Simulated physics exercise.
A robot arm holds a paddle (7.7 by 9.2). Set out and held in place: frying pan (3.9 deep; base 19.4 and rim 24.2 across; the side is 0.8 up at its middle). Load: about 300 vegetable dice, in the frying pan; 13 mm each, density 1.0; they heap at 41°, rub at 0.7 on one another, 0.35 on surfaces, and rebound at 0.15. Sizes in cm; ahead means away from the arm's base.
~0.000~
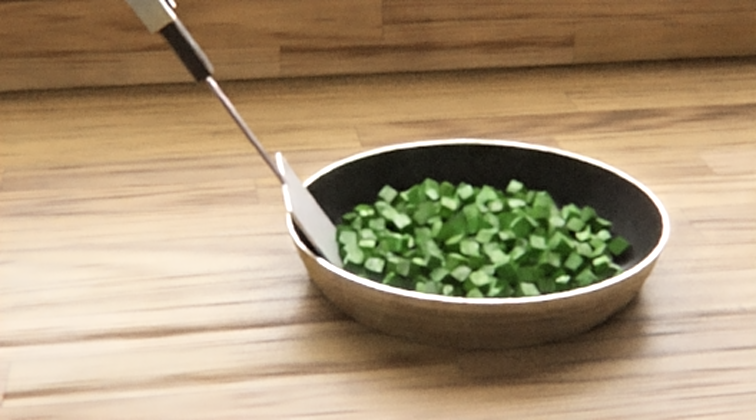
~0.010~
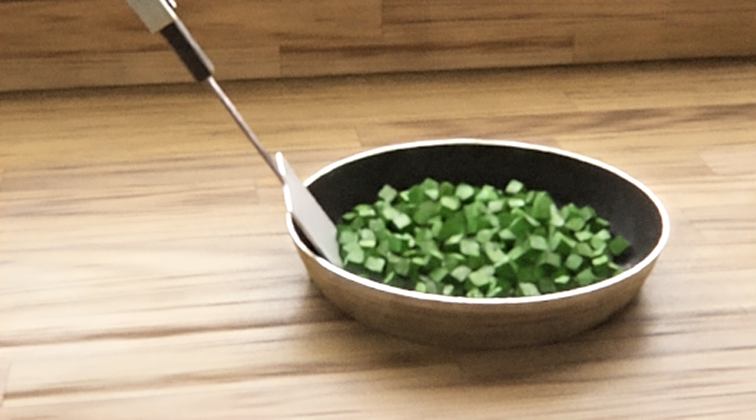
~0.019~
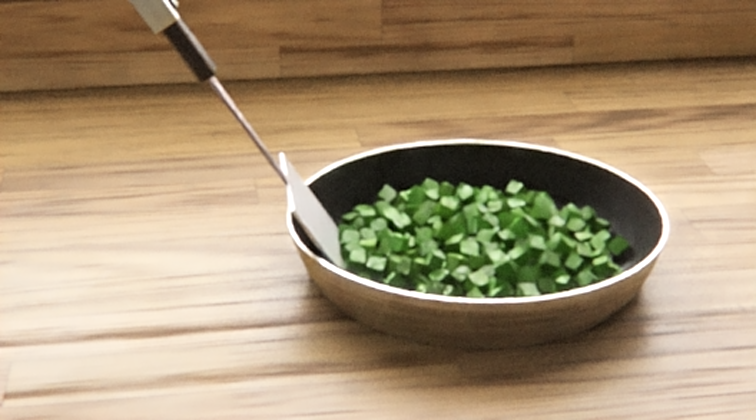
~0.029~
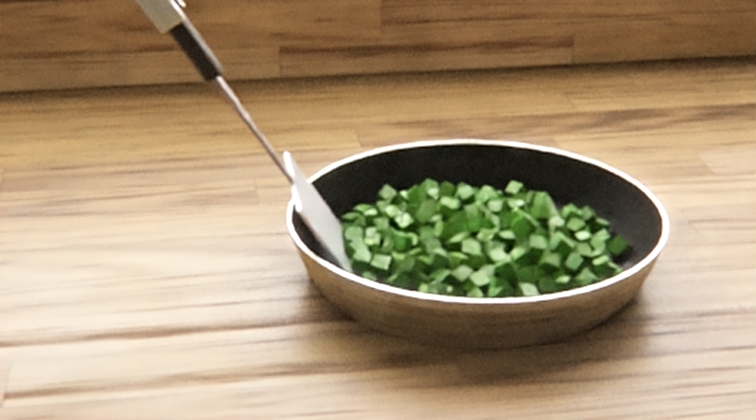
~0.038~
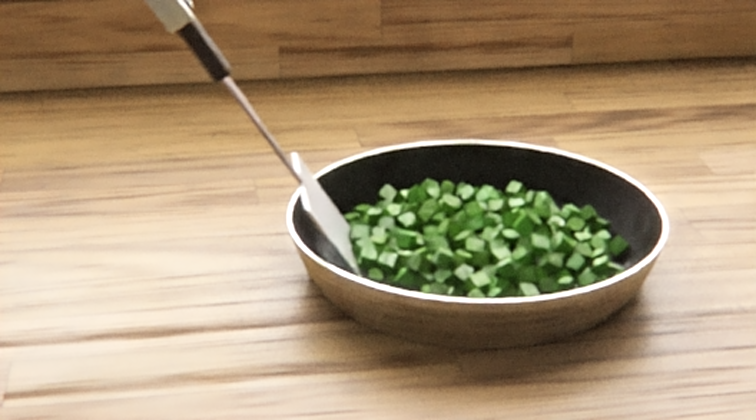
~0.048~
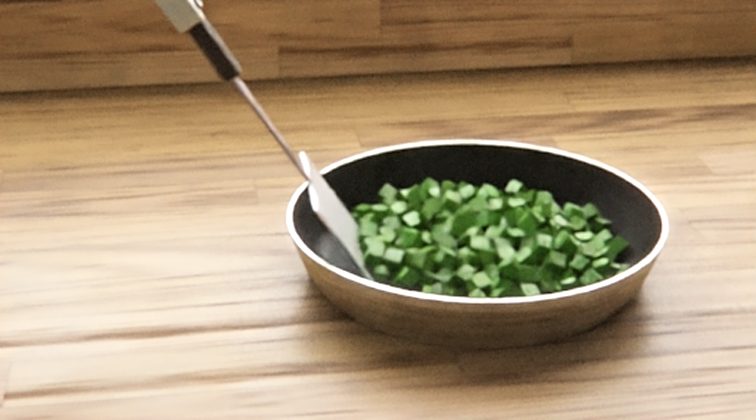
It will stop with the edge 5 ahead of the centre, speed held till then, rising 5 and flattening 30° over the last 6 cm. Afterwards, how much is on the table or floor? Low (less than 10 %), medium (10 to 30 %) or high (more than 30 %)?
Share on the table or floor: Low (less than 10 %).
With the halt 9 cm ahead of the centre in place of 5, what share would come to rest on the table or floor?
Then about 20 per cent.
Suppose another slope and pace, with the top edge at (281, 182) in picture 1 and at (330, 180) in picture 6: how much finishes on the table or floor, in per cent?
About 20 per cent.
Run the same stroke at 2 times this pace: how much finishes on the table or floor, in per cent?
About 20 per cent.
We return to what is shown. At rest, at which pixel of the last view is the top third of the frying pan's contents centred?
Around (602, 218).
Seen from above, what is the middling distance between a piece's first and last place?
Some 4 cm.
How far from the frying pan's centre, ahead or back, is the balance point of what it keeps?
Some 5.0 cm ahead.
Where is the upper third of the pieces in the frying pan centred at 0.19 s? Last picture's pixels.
Near (553, 217).
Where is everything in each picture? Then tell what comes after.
The paddle top edge at (283, 181), sloping 58°; upper third of the load around (474, 236), from x 345 to 620, top at y 190; 296 in the frying pan, in the first picture.
The paddle top edge at (284, 181), sloping 58°; upper third of the load around (473, 236), from x 345 to 620, top at y 190, in the second picture.
The paddle top edge at (286, 181), sloping 58°; upper third of the load around (471, 235), from x 345 to 620, top at y 190, in the third picture.
The paddle top edge at (292, 180), sloping 58°; upper third of the load around (469, 236), from x 350 to 620, top at y 190, in the fourth picture.
The paddle top edge at (300, 180), sloping 58°; upper third of the load around (471, 237), from x 350 to 620, top at y 190, in the fifth picture.
The paddle top edge at (309, 180), sloping 58°; upper third of the load around (476, 235), from x 350 to 625, top at y 190; 296 in the frying pan, in the sixth picture.
After 0.12 s, sloping 58°, highest piece 5 above the table; 296 in the frying pan.
After 0.19 s, sloping 45°, highest piece 6 above the table; 293 in the frying pan, 3 on the blade or in flight.
After 0.43 s, sloping 28°, highest piece 6 above the table; 285 in the frying pan, 10 on the table or floor, 1 on the blade or in flight.
After 1.48 s, sloping 28°, highest piece 6 above the table; 284 in the frying pan, 12 on the table or floor.
In the end, 284 in the frying pan, 12 on the table or floor. That is 4 % on the table or floor.
